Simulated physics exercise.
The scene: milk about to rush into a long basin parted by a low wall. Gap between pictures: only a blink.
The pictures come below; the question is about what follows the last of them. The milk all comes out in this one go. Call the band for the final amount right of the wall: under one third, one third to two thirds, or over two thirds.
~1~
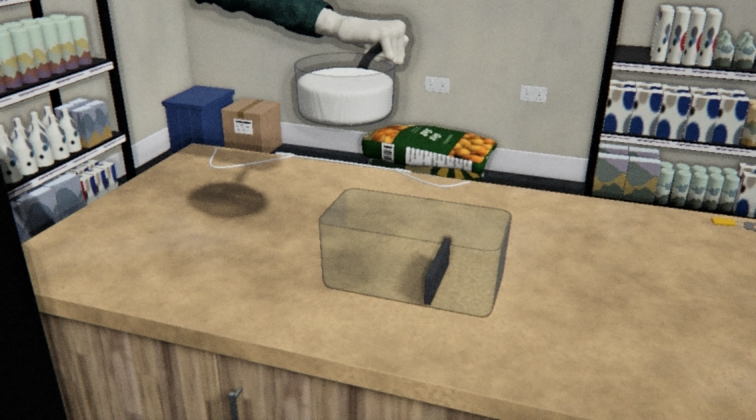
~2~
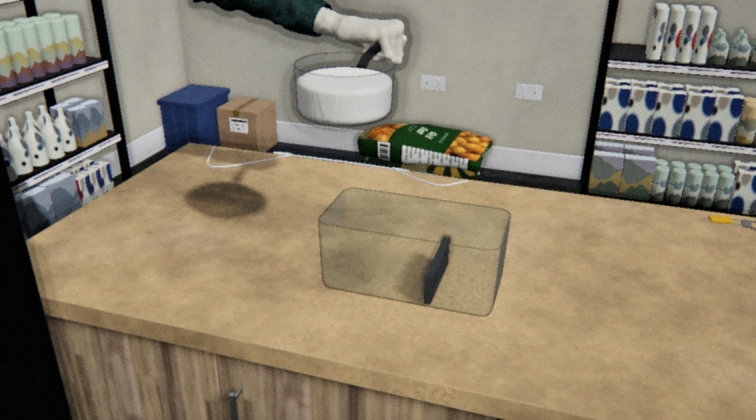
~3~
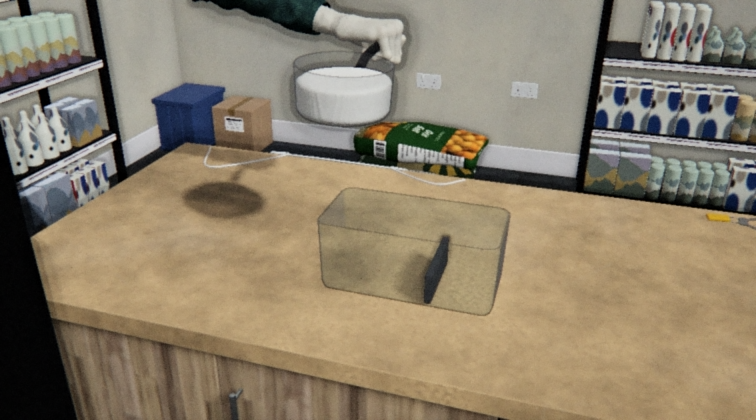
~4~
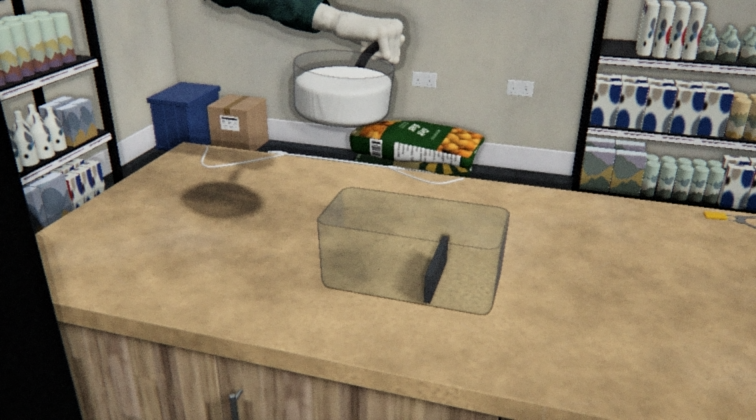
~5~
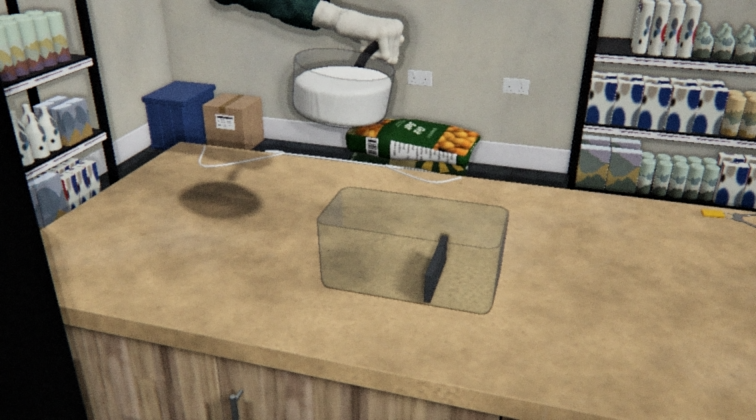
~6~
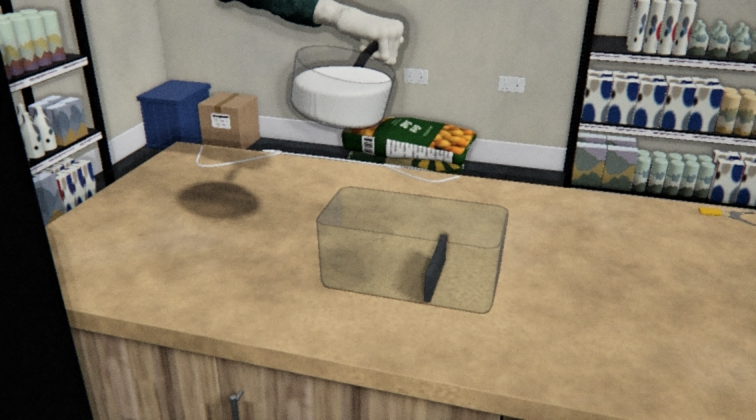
Band: One third to two thirds.
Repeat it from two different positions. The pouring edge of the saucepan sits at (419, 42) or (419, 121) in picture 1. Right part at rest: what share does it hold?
Close to 80 in a hundred, and close to 65 in a hundred.
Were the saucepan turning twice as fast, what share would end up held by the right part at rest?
It works out near 30 %.
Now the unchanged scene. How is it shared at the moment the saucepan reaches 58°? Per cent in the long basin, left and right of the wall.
5 per cent left, 0 per cent right.
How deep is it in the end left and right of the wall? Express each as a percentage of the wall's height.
The left side sits at 40 per cent and the right side at 50.
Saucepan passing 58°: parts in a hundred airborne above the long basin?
Close to 25 in a hundred.
A moment on, the saucepan is tipped part way and 68 per cent is still to pour, 5 is left of the wall and 0 right of it.
Next, the saucepan is tipped on its side and 18 per cent is still to pour, 23 is left of the wall and 42 right of it.
Then the saucepan is tipped on its side and 3 per cent is still to pour, 50 is left of the wall and 43 right of it.
Later the saucepan is tipped on its side and 0 per cent is still to pour, 55 is left of the wall and 43 right of it.
Finally, 55 per cent lies left of the wall, 43 right of it and 1 outside.
